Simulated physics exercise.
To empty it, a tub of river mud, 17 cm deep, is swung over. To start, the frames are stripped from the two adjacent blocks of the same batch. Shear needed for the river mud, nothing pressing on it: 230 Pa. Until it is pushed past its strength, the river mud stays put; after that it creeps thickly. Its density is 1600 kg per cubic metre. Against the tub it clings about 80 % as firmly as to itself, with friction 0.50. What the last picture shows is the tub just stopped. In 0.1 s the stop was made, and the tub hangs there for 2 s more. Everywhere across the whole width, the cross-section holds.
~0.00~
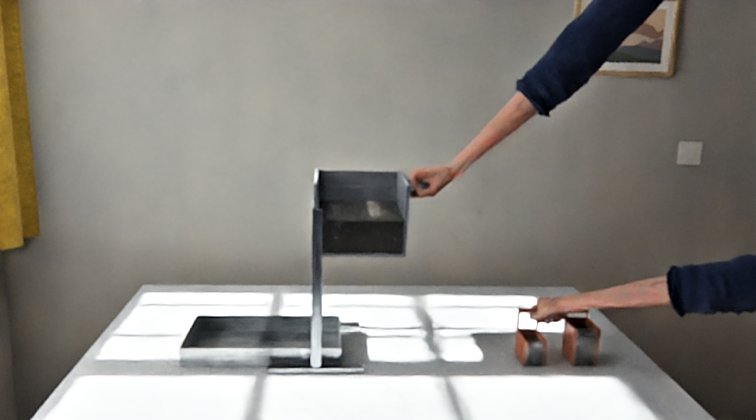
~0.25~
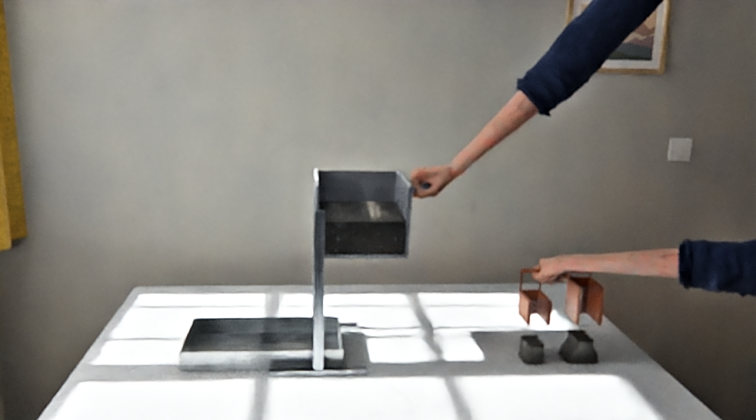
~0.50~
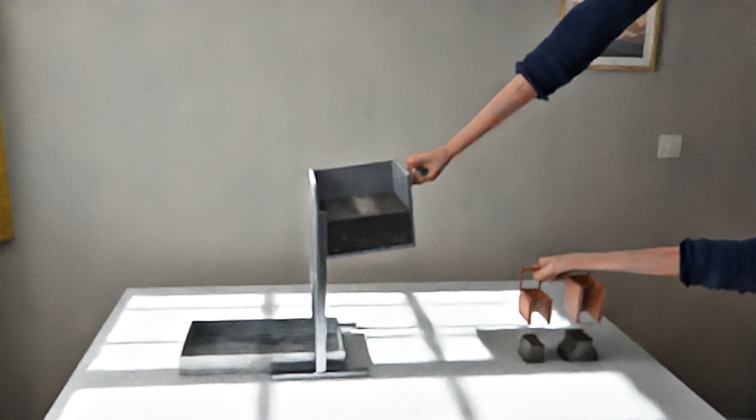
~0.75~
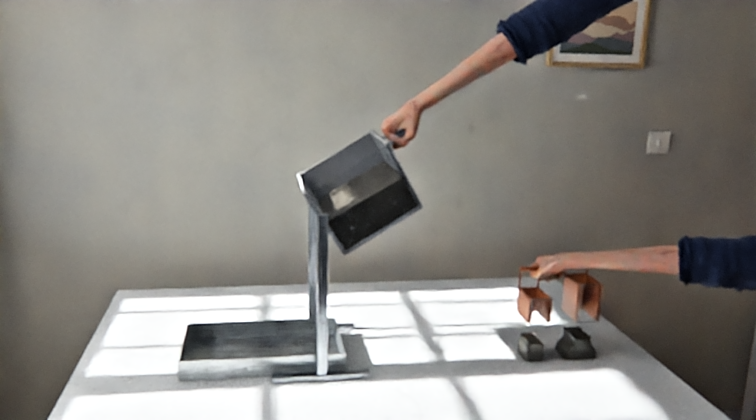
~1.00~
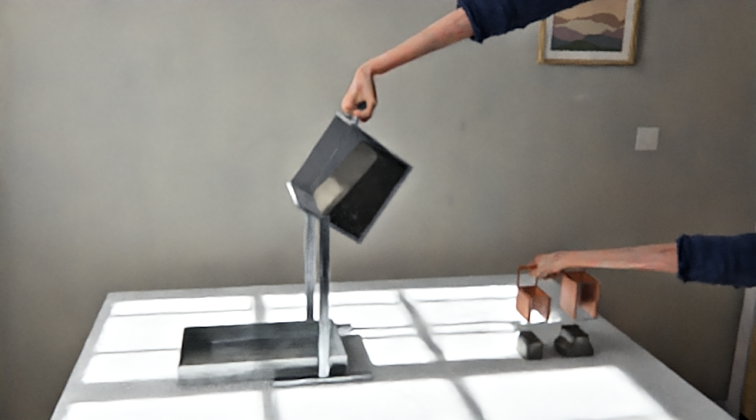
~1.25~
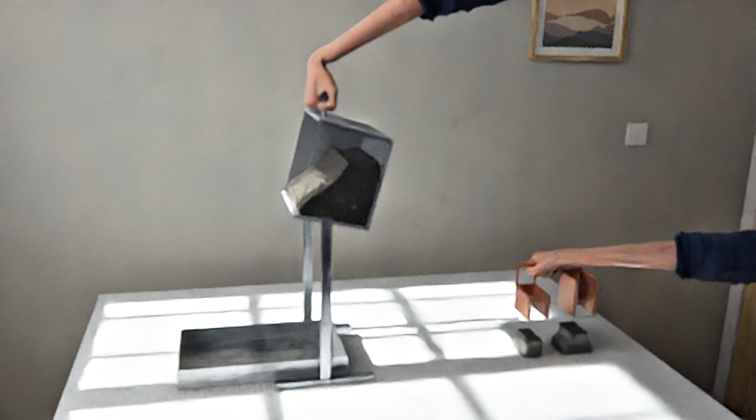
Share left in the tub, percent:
85 %.
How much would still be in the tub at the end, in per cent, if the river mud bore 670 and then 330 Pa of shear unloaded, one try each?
100 %, then 100 %.
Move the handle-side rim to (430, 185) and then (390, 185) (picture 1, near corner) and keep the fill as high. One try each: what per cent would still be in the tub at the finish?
Some 65 % and some 100 %, in that order.
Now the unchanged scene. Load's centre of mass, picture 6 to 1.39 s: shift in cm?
Roughly 2 centimetres.
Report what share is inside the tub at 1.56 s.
About 90 %.
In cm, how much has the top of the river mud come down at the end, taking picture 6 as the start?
4 cm.
By 1.39 s, the tub is at 76 degrees and holds 97 %.
By 1.56 s, the tub is at 76 degrees and holds 91 %.
By 1.73 s, the tub is at 76 degrees and holds 87 %.
By 1.90 s, the tub is at 76 degrees and holds 86 %.
By 3.25 s, at the end, the tub is at 76 degrees and holds 85 %.
